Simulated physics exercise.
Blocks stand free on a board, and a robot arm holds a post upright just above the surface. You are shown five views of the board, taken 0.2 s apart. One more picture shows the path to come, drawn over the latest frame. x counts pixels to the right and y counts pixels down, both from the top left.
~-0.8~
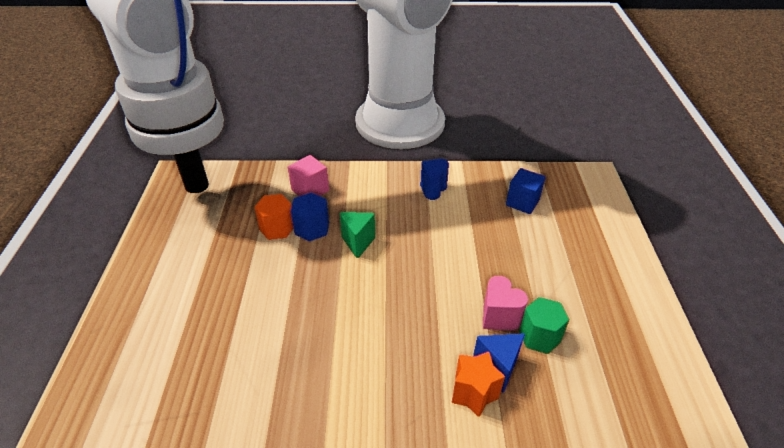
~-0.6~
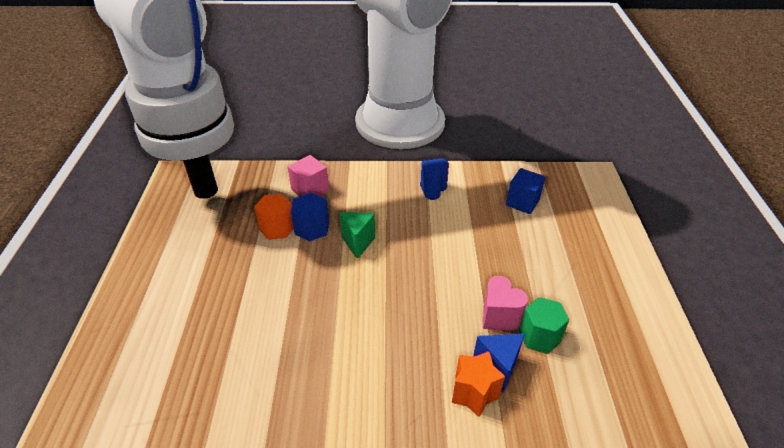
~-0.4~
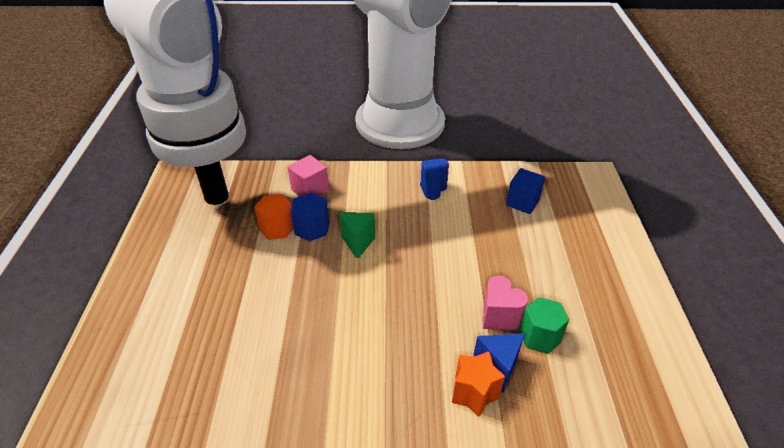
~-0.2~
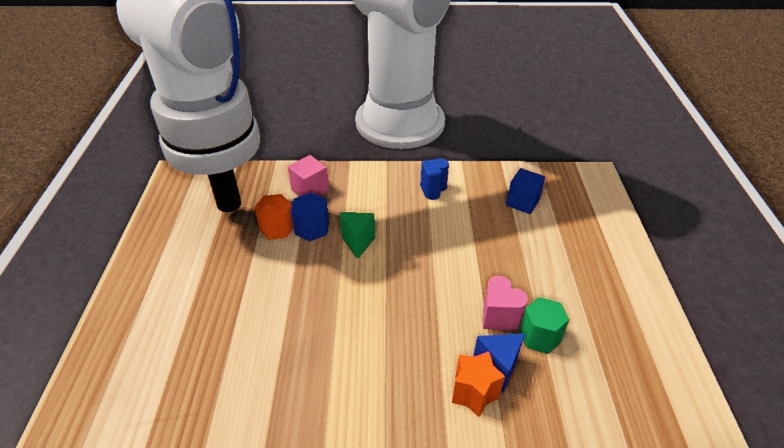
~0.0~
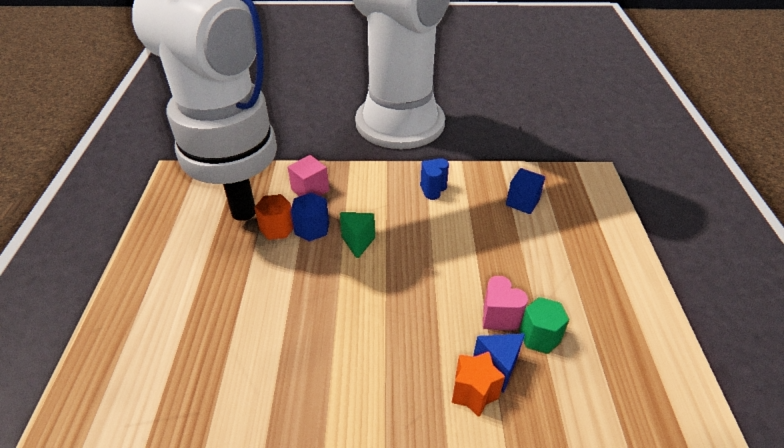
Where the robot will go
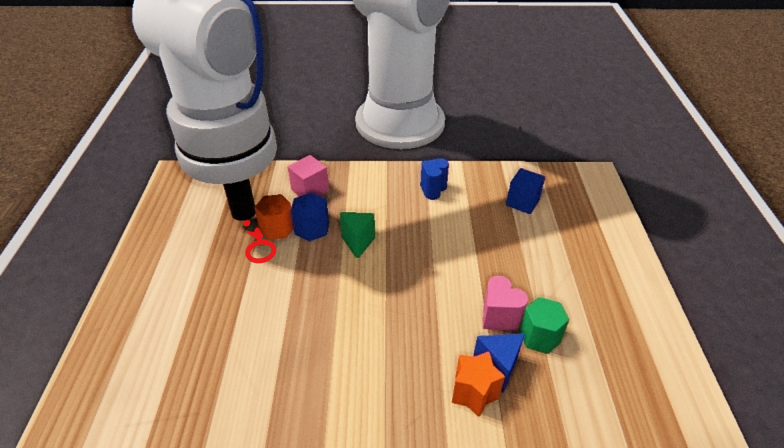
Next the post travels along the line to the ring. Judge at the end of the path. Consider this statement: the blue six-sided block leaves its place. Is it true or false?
Verdict: True.
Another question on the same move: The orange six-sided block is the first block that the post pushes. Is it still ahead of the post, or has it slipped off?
Final position: To the side or behind.
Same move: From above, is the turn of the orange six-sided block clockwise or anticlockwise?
Looking down: Anticlockwise.
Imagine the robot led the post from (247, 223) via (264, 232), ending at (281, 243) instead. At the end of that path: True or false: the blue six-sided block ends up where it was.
My answer: False.
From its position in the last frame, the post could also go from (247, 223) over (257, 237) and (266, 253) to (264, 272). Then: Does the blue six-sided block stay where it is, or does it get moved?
That block moves.
Drawn move, from (247, 223) via (257, 230) and (260, 240), ending at (261, 251).
The first path, step by step. Halfway along, post at (257, 225); orange six-sided block at (283, 208), turned 25° anticlockwise; blue six-sided block at (318, 203).
At the end, post at (258, 241); orange six-sided block at (284, 211), turned 40° anticlockwise; pink four-sided block still; blue six-sided block at (319, 203).
